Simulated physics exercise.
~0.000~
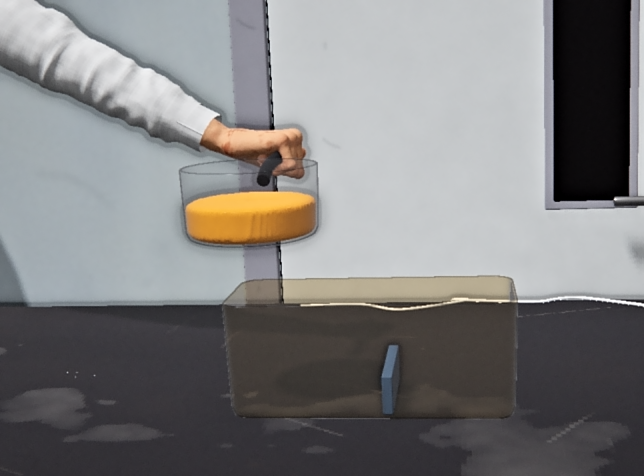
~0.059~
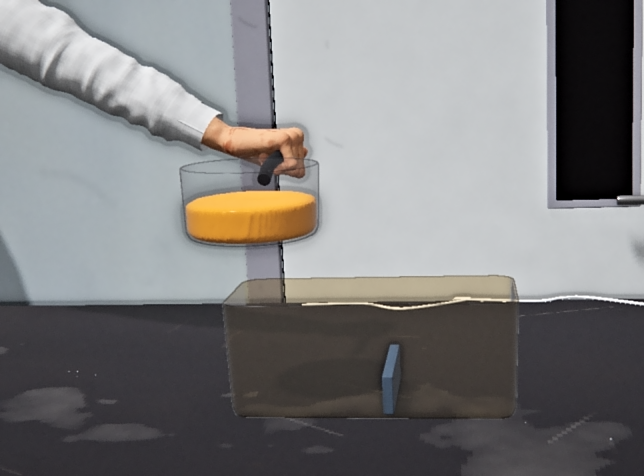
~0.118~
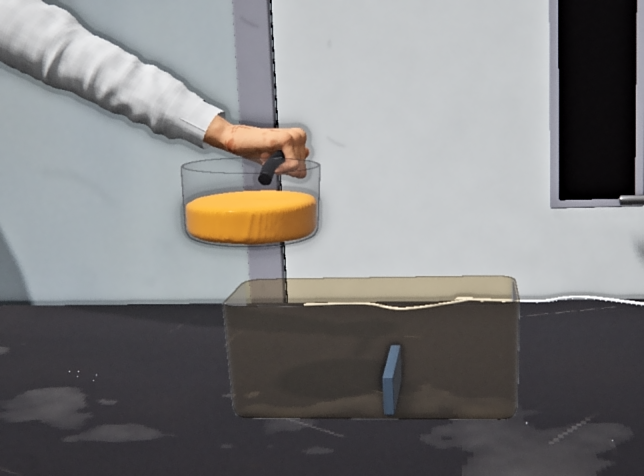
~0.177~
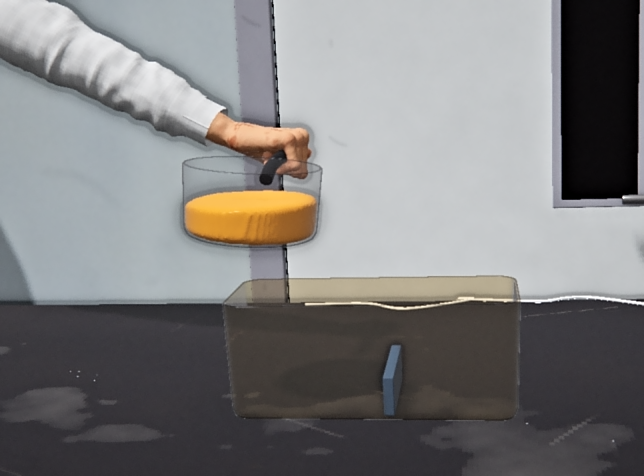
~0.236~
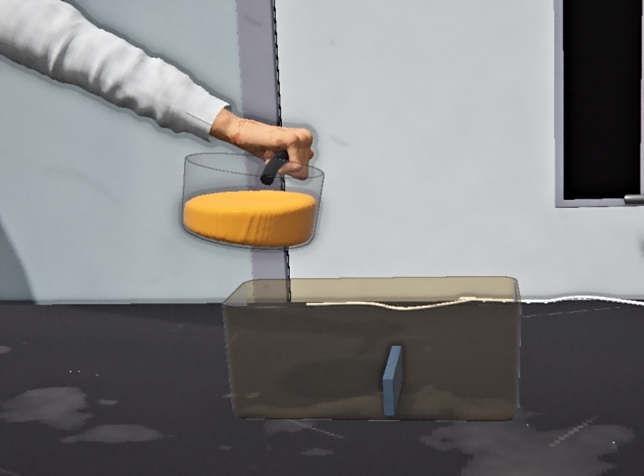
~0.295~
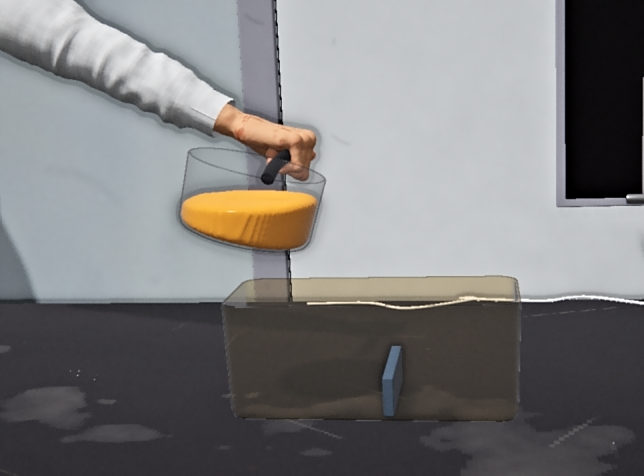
To begin with, a hand in a white sleeve holds a clear, level saucepan of orange juice above and to the left of an empty long basin on a dark counter. The hand then turns the saucepan slightly rightwards, gradually lowering its right rim while the basin stays still.
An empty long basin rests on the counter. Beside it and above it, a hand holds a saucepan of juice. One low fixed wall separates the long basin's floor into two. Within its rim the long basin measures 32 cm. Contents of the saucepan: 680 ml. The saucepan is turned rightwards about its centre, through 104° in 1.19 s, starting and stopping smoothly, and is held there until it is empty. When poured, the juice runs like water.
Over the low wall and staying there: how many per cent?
8 out of 100.
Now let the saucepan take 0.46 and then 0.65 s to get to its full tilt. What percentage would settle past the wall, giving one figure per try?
First 15, then 5 per cent.
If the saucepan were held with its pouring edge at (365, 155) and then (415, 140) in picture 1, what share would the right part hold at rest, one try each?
Try 1: 70 %; try 2: 95 %.
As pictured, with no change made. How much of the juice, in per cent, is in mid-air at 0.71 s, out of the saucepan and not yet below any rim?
Roughly 24 percent.
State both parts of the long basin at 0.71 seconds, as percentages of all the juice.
Lab note: Left near 8, right near 0.
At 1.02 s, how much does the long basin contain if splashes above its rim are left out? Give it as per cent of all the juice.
About 76 per cent.
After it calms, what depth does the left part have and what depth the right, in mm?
I'd expect close to 30 mm on the left and close to 2 mm on the right.
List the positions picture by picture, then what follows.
It leans 0°; its right rim is at (316, 166); the juice meets the walls at (189, 203) and (315, 199); the long basin's rim runs from (233, 294) to (514, 291); the wall's top is at (390, 362), in the first frame.
It leans 1°; its right rim is at (317, 166); the juice meets the walls at (190, 202) and (316, 199), in the second frame.
It leans 3°; its right rim is at (318, 168); the juice meets the walls at (190, 202) and (317, 200), in the third frame.
It leans 6°; its right rim is at (320, 172); the juice meets the walls at (190, 201) and (316, 200), in the fourth frame.
It leans 10°; its right rim is at (322, 177); the juice meets the walls at (189, 200) and (317, 200), in the fifth frame.
It leans 15°; its right rim is at (324, 183); the juice meets the walls at (187, 200) and (318, 200), in the sixth frame.
Then, 0.71 s in, the tilt is 68° and 67 per cent is still to pour, 8 is left of the wall and 0 right of it.
Then, 1.02 s in, the tilt is 99° and 16 per cent is still to pour, 70 is left of the wall and 6 right of it.
Then, 1.34 s in, the tilt is 104° and 1 per cent is still to pour, 90 is left of the wall and 8 right of it.
Then, 1.69 s in, the tilt is 104° and 0 per cent is still to pour, 92 is left of the wall and 8 right of it.
Finally, 92 per cent lies left of the wall, 8 right of it and 0 outside.
